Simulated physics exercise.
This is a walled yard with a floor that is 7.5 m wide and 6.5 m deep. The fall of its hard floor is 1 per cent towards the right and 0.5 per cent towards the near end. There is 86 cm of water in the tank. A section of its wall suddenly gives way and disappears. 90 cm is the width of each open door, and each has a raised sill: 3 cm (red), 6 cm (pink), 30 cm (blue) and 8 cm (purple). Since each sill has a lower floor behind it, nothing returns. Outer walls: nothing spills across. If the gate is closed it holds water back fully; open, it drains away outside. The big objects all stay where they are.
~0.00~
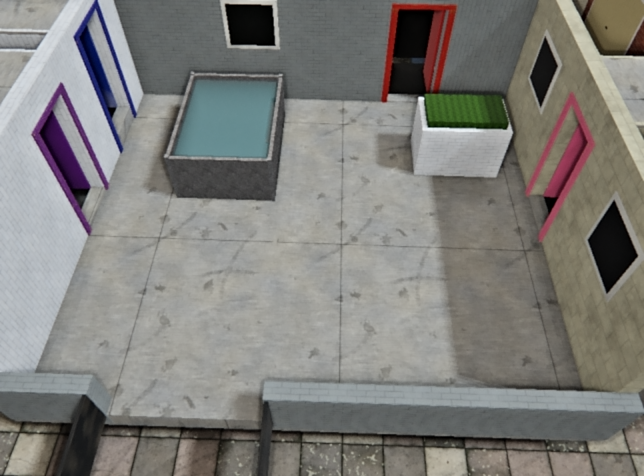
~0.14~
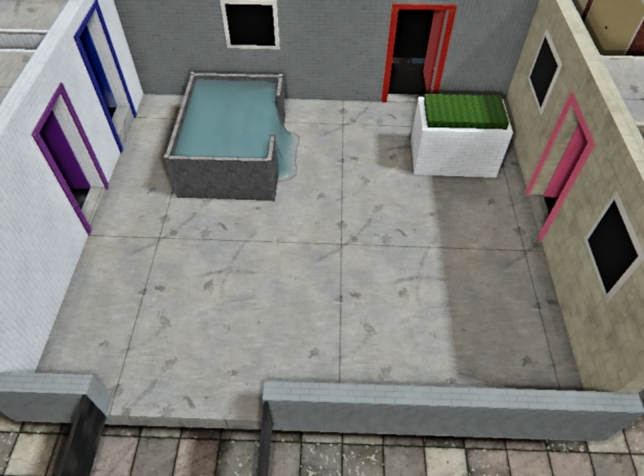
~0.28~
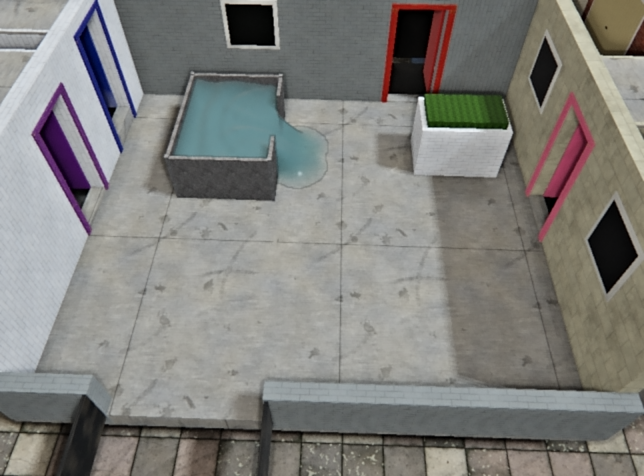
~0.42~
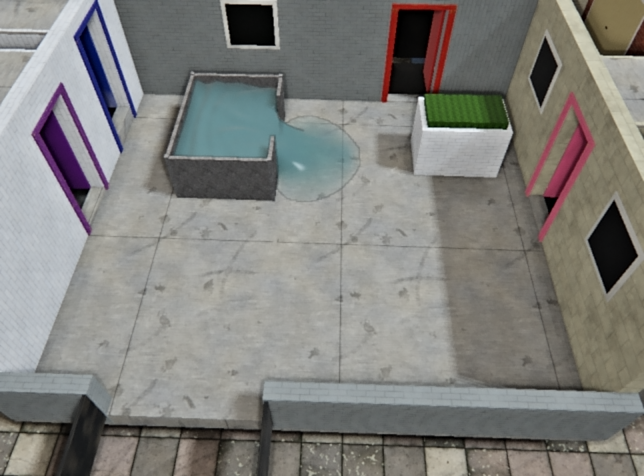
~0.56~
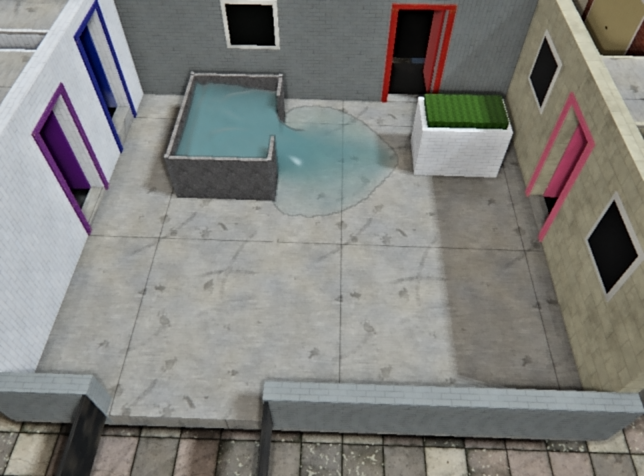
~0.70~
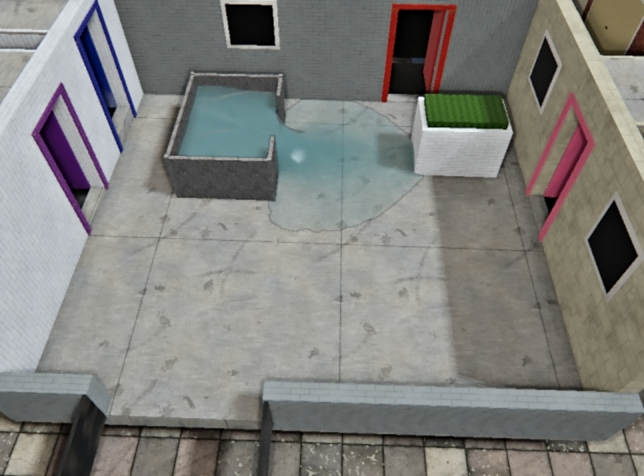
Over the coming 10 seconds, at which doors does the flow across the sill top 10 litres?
At the red door the amount will climb above the limit, at the pink door the amount will climb above the limit, at the blue door the amount will stay short of the limit, at the purple door the amount will stay short of the limit.
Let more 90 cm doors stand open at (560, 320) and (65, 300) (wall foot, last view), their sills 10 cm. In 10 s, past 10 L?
The first doorway goes beyond and the second stays inside.
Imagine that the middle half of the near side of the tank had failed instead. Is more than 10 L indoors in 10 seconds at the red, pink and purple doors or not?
Then: Red short of it, pink short of it, purple short of it.
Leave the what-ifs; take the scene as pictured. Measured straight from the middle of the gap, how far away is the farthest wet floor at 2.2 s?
Roughly 6.2 metres out.
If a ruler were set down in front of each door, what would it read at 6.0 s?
Depths in cm: Red 12, pink 7, blue 0, purple 0.
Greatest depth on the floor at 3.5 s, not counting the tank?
Up to some 32 cm.
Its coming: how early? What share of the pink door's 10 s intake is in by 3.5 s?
Some 75 per cent by then.
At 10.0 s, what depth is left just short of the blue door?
Looks like about 1.0 cm at that spot.
After 1.4 s water covers 30 % of the floor and is deepest (45 cm) near (408, 161); red door 12 cm at the sill, 3 L in, pink door 8 cm at the sill, 0 L in, blue door not reached, purple door not reached.
After 2.2 s water covers 40 % of the floor and is deepest (45 cm) near (499, 109); red door 15 cm at the sill, 57 L in, pink door 11 cm at the sill, 41 L in, blue door not reached, purple door not reached.
After 3.5 s water covers 45 % of the floor and is deepest (32 cm) near (579, 401); red door 15 cm at the sill, 166 L in, pink door 12 cm at the sill, 100 L in, blue door not reached, purple door not reached.
After 6.0 s water covers 65 % of the floor and is deepest (20 cm) near (582, 414); red door 12 cm at the sill, 308 L in, pink door 7 cm at the sill, 127 L in, blue door not reached, purple door not reached.
After 10.0 s water covers 95 % of the floor and is deepest (12 cm) near (569, 414); red door 7 cm at the sill, 399 L in, pink door 8 cm at the sill, 134 L in, blue door 1 cm at the sill, 0 L in, purple door 4 cm at the sill, 0 L in.
